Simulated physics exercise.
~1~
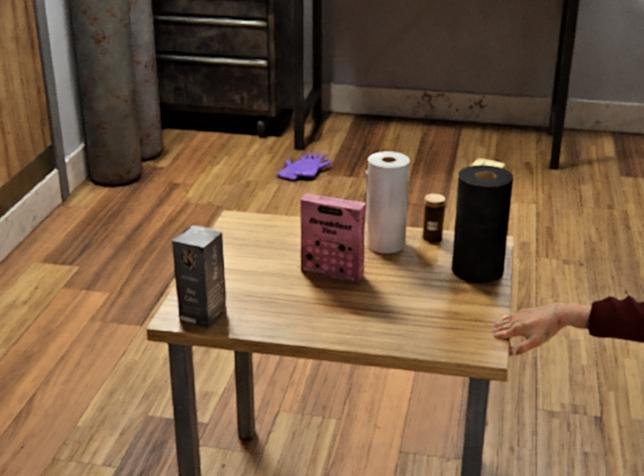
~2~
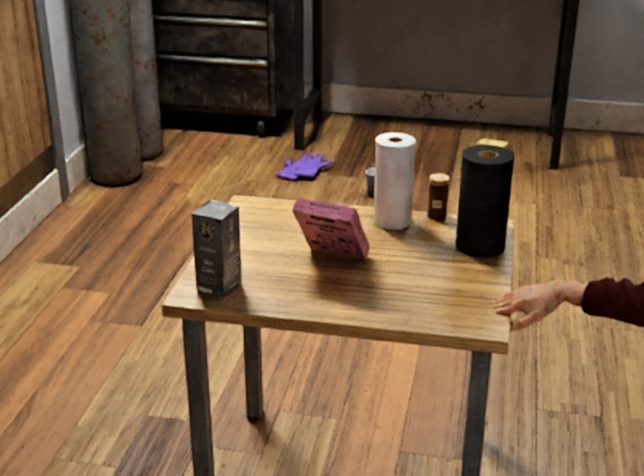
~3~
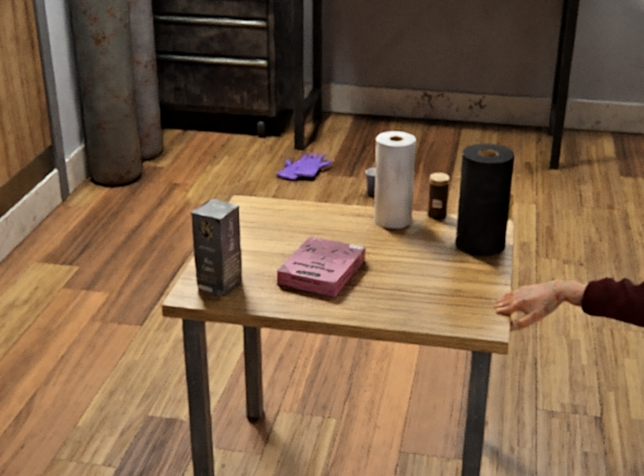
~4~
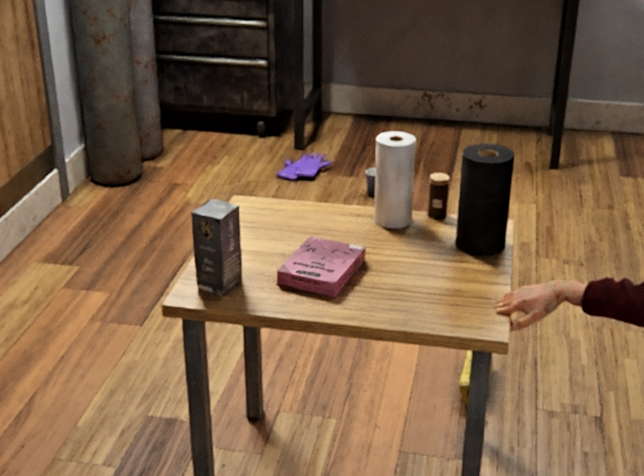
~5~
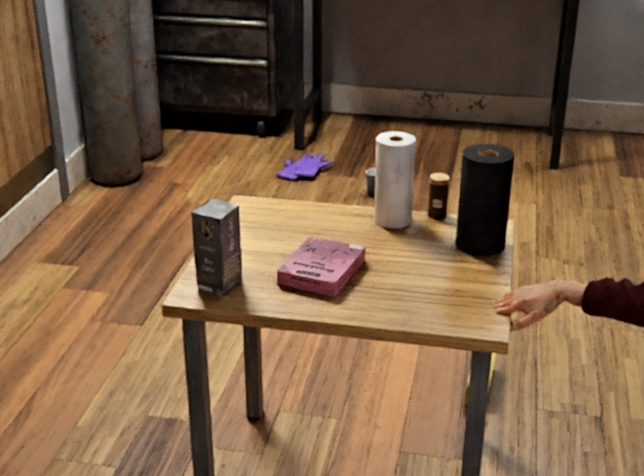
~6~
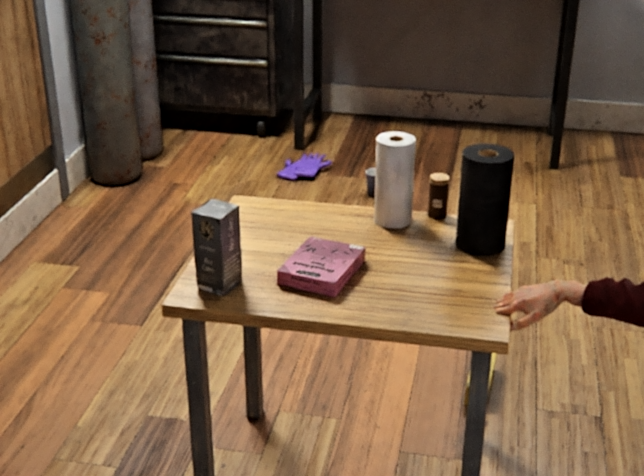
A pink packet stands near the middle of a small wooden table, seen from above and in front in a room with a plank floor. A grey carton stands at the left, with a white roll, a brown shaker and a black roll towards the back right, and a hand rests at the right edge. The table shifts away, and the pink packet tips forward and lands flat. A yellow carton behind the black roll drops off the table and ends on the floor beneath it, while the rolls, shaker and grey carton stay standing.
